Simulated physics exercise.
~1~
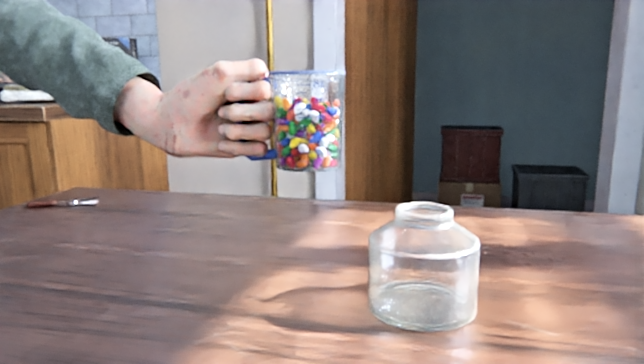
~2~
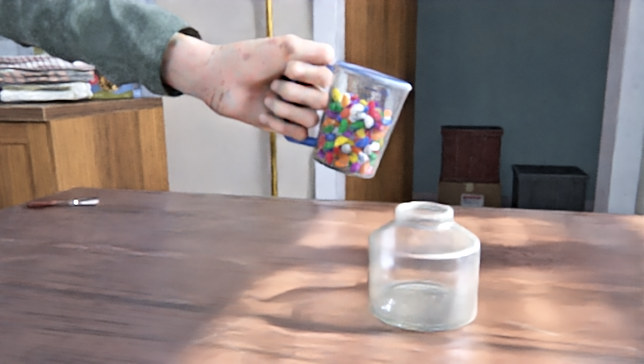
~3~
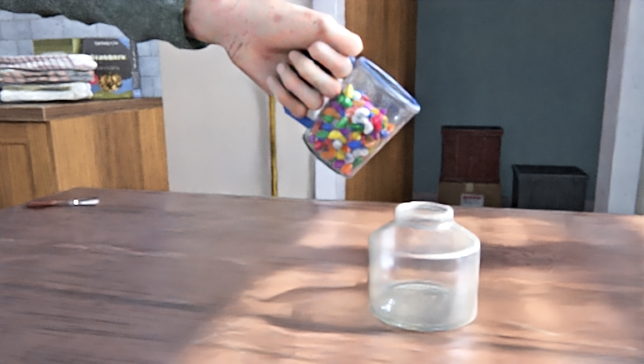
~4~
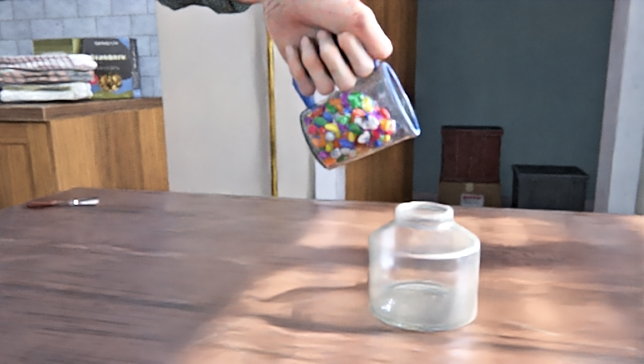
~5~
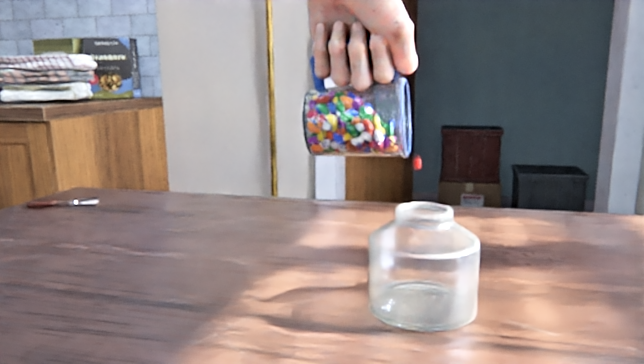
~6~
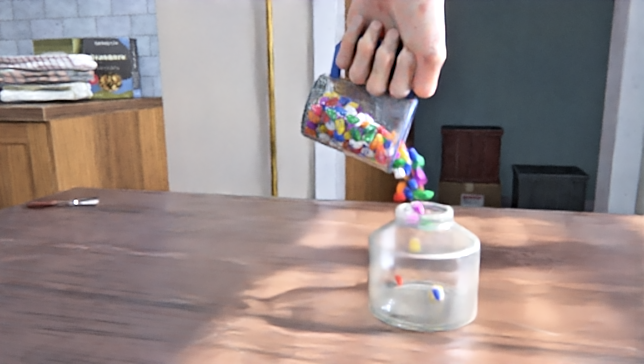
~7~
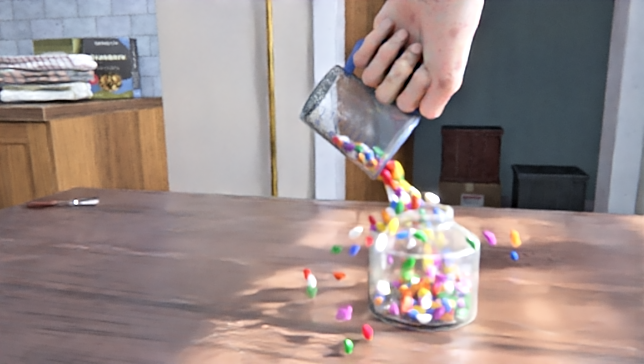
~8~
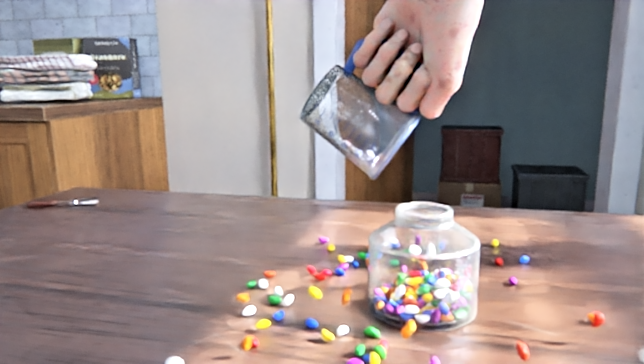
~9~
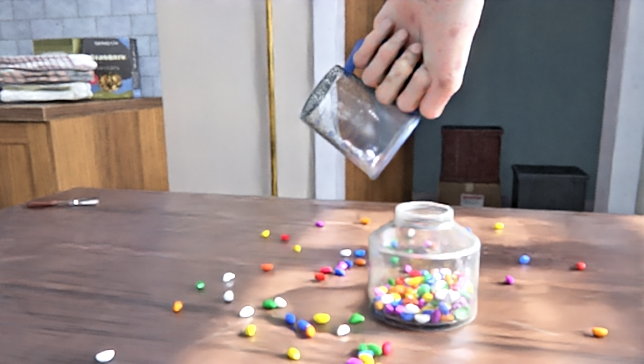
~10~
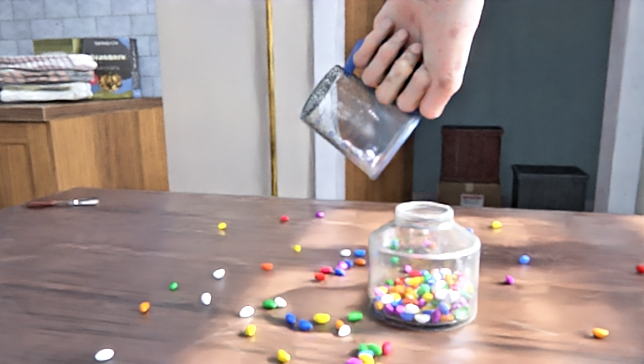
The footage shows a hand moving a clear cup of colorful jelly beans rightward over a glass jar on a wooden table and tipping it until they pour out; most land in the jar, while a fair share scatter across the tabletop, leaving the cup nearly empty.
